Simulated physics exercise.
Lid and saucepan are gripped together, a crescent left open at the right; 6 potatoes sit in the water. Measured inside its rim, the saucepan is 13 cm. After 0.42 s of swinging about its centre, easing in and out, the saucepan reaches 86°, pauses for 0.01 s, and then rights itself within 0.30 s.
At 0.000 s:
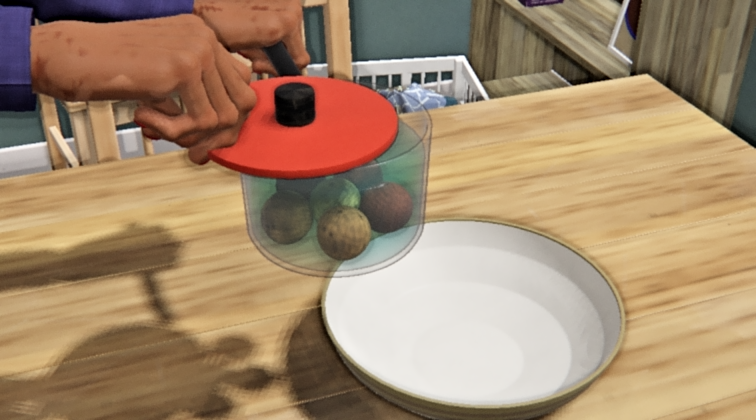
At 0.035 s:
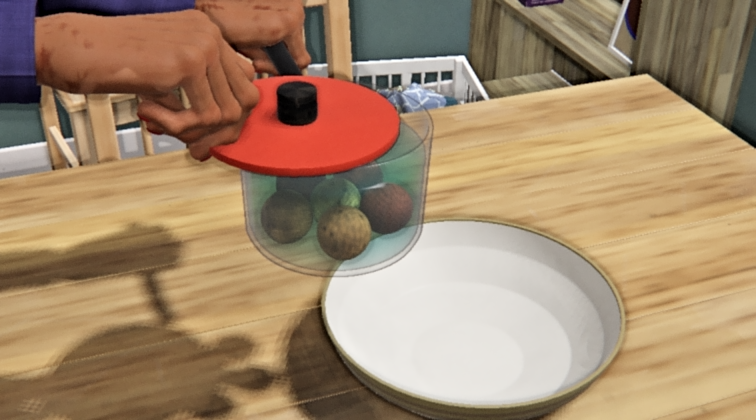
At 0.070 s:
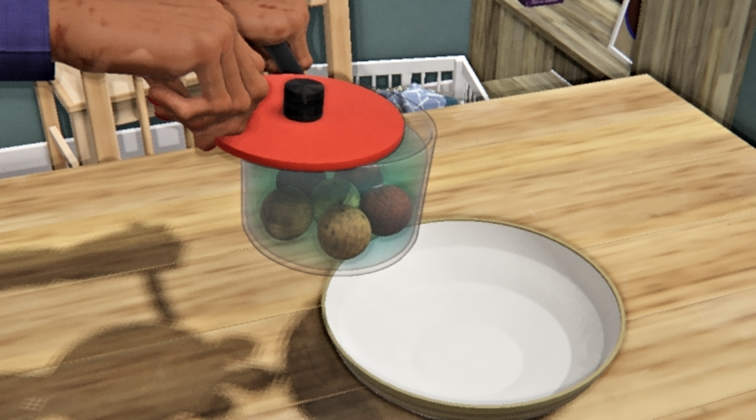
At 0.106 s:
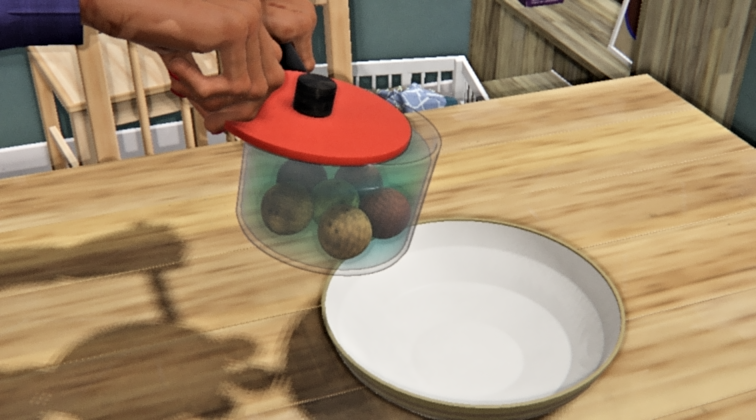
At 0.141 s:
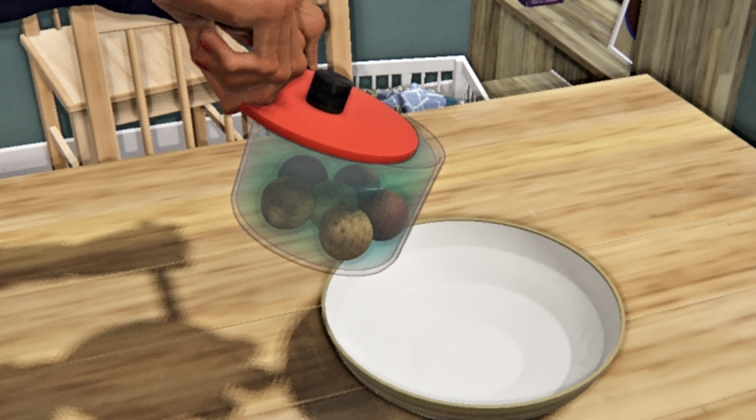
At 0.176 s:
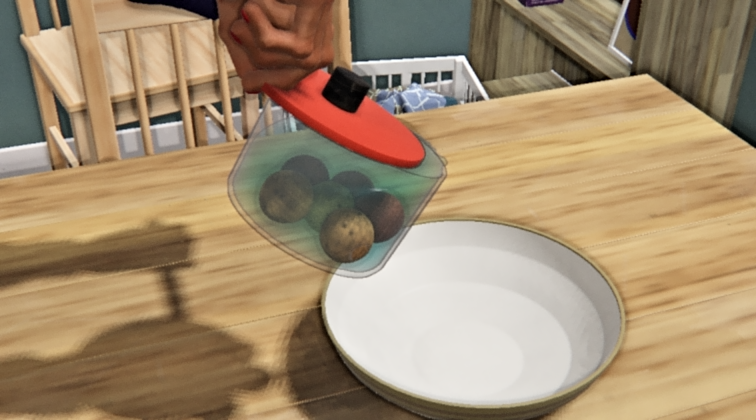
A red lid was held over a see-through pot of round potatoes in water, and the hands gripping them slowly tilted both together to the right, above a wide white bowl on a wooden table.
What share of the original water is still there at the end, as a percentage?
About 35 per cent.
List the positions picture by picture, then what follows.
In the first frame, it leans 0°; its right rim is at (422, 109); the water meets the walls at (245, 162) and (419, 132); the lid's edge is at (388, 107), 23 mm short of the rim.
In the second frame, it leans 1°; its right rim is at (424, 111); the water meets the walls at (245, 161) and (420, 132).
In the third frame, it leans 6°; its right rim is at (427, 117); the water meets the walls at (248, 159) and (422, 133).
In the fourth frame, it leans 13°; its right rim is at (431, 127); the water meets the walls at (250, 157) and (426, 136).
In the fifth frame, it leans 22°; its right rim is at (434, 141); the water meets the walls at (251, 159) and (432, 139).
In the sixth frame, it leans 32°; its right rim is at (435, 158); the water meets the walls at (245, 167) and (424, 144); 1 per cent is over the edge; the lid's edge is at (412, 139), 23 mm short of the rim.
After 0.31 s the tilt is 73° and 77 per cent of the water is still in the saucepan.
After 0.42 s the tilt is 86° and 53 per cent of the water is still in the saucepan.
After 0.52 s the tilt is 67° and 38 per cent of the water is still in the saucepan.
After 0.64 s the tilt is 18° and 35 per cent of the water is still in the saucepan.
In the end 35 per cent of the water is still in the saucepan.
